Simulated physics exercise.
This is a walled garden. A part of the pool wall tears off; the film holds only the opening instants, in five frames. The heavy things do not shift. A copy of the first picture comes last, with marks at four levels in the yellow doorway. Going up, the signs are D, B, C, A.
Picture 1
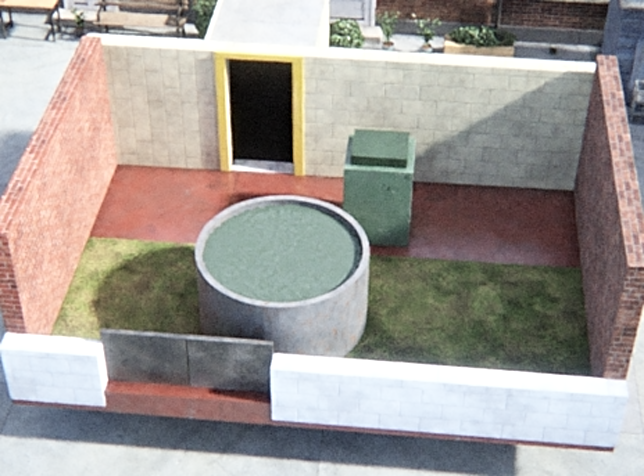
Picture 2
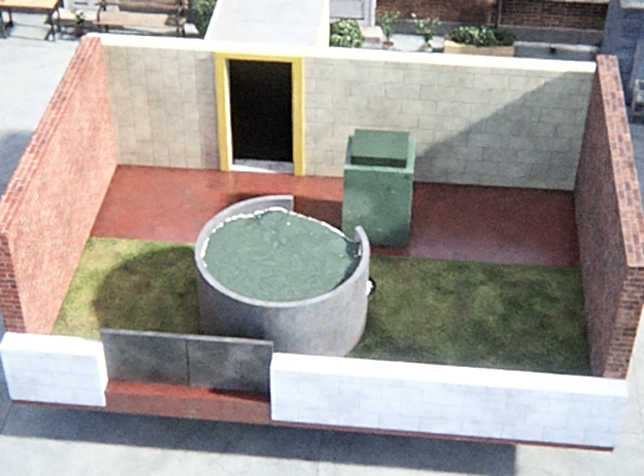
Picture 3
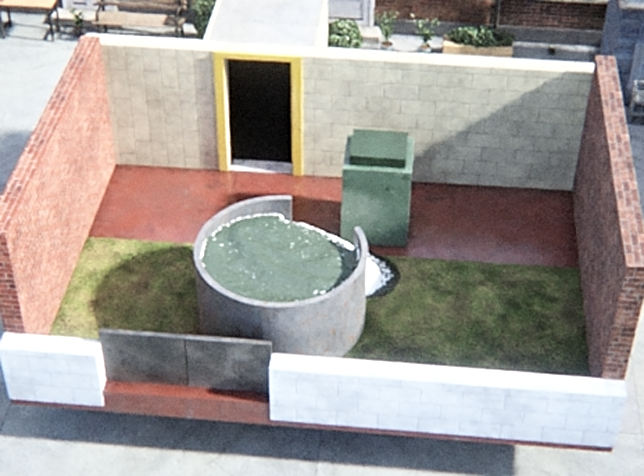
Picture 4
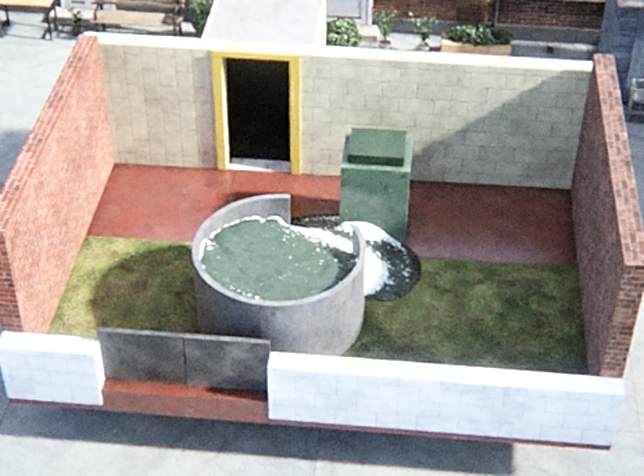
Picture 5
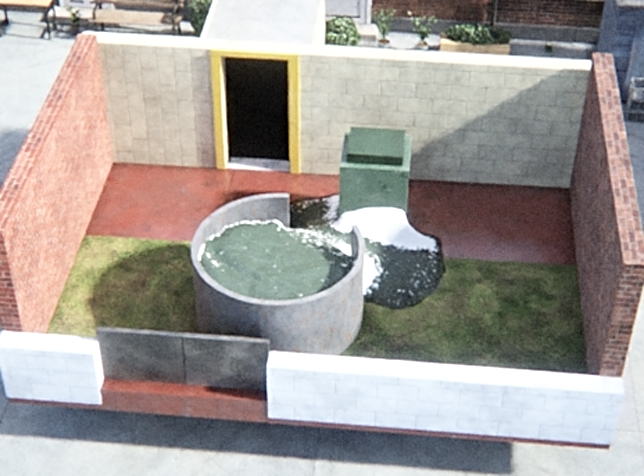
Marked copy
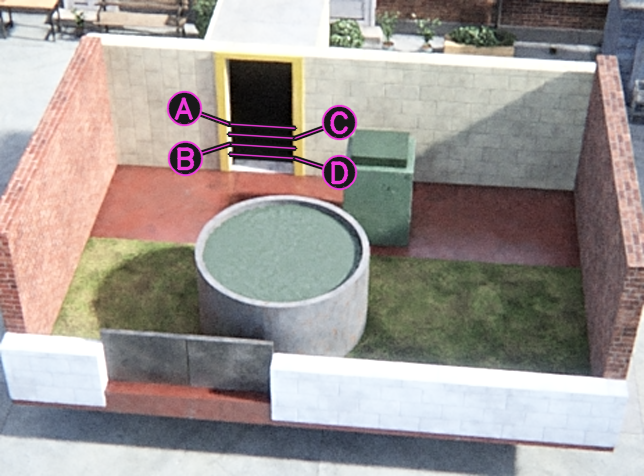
A walled garden with brick side walls is seen from above and in front, the view staying nearly still. A round grey pool of green water stands near the middle, with a green box behind it to the right, a yellow-framed doorway at the back left and a shut grey gate in front. The pool's back right rim opens, and foaming water pours out, spreading across grass and red paving around the box's foot.
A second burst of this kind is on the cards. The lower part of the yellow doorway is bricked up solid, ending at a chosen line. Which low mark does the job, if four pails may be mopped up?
D is the one.
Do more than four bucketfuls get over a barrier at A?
No.
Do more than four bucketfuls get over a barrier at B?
No, not at all.
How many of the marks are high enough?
All four.
On the marked copy, A at (261, 126); B at (262, 146); C at (261, 136); D at (262, 156); from the bottom up D, B, C, A.
If A is chosen, nothing gets over.
If B is chosen, nothing gets over.
If C is chosen, nothing gets over.
If D is chosen, a bucket or two gets in.
